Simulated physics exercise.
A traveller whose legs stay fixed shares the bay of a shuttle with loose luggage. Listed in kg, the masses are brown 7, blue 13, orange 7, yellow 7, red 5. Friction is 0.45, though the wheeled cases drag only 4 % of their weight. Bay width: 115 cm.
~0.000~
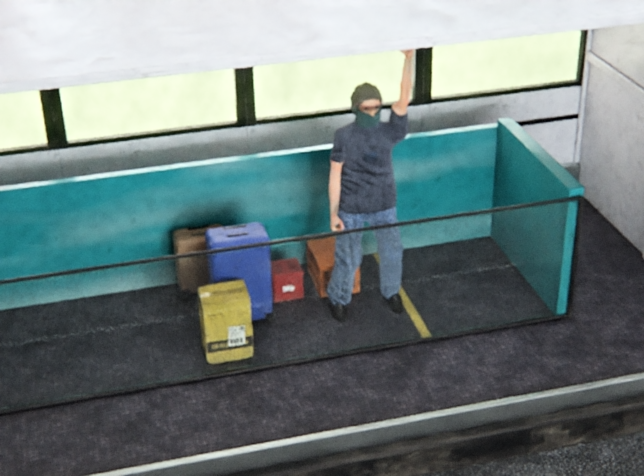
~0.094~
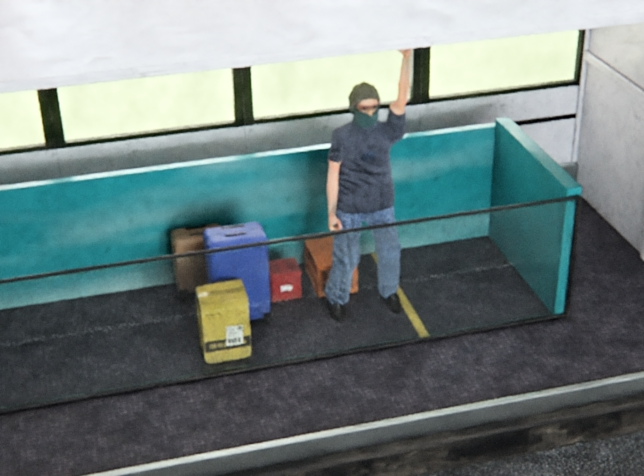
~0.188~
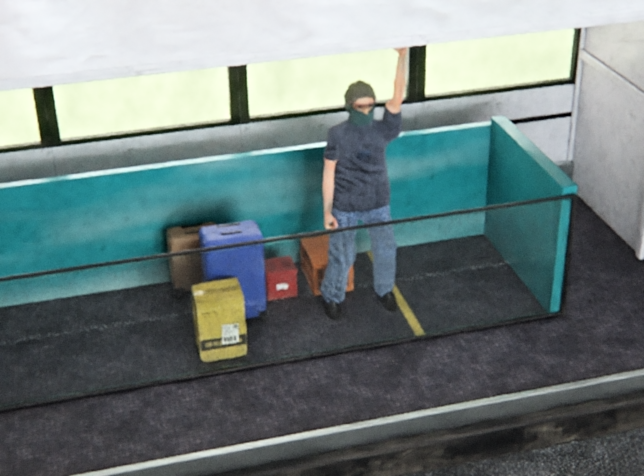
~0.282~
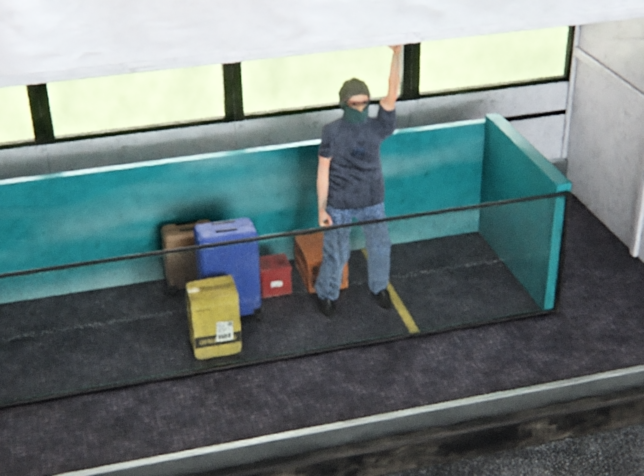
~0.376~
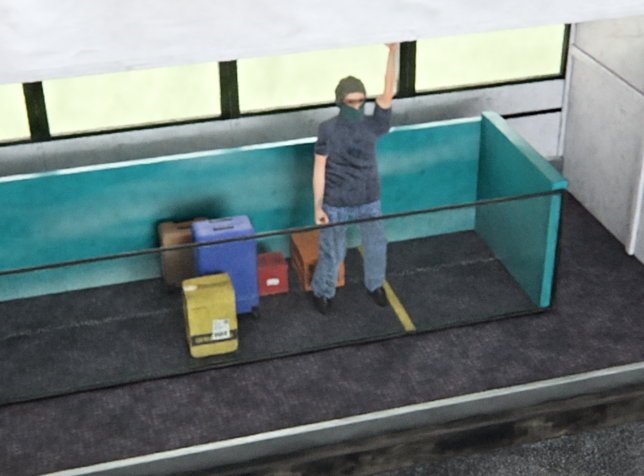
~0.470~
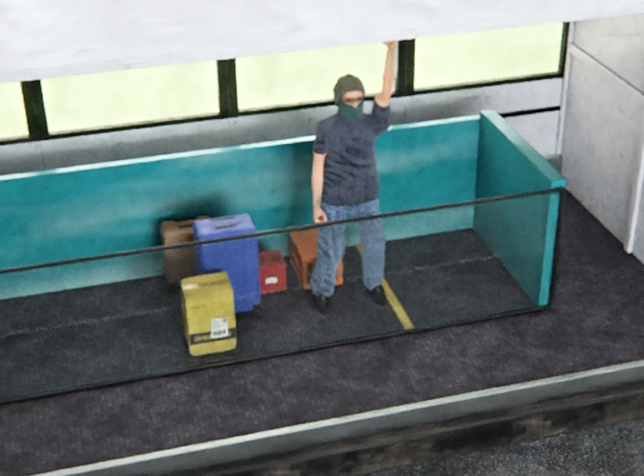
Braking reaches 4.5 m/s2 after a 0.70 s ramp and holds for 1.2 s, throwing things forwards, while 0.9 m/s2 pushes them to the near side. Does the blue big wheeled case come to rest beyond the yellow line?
Oh, that one goes beyond the line.
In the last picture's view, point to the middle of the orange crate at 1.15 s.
Pixel in the last view at that time: About (343, 255).
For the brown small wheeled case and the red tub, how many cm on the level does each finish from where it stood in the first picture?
Brown small wheeled case: 180; red tub: 50.
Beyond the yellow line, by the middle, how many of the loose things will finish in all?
That would be 3 of them.
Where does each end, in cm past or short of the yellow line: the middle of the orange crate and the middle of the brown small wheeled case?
Orange crate: 80 cm past; brown small wheeled case: 50 cm past.
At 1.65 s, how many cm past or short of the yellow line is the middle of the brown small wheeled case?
Short by some 10 cm.
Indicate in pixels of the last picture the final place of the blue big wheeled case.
In the last picture it ends at roughly (511, 254).
After 0.75 s the blue big wheeled case is 90 cm short of the yellow line, tilted 0°, near (257, 268) in the last picture's view; the yellow pack 128 cm short of the yellow line, tilted 0°.
After 1.15 s the blue big wheeled case is 71 cm short of the yellow line, tilted 0°, near (291, 274) in the last picture's view.
After 1.65 s the blue big wheeled case is 35 cm short of the yellow line, tilted 0°, near (350, 279) in the last picture's view.
At rest, 2.7 s, brown small wheeled case crosses the yellow line; blue big wheeled case crosses the yellow line; orange crate crosses the yellow line; yellow pack stops short of the yellow line; red tub stops short of the yellow line.
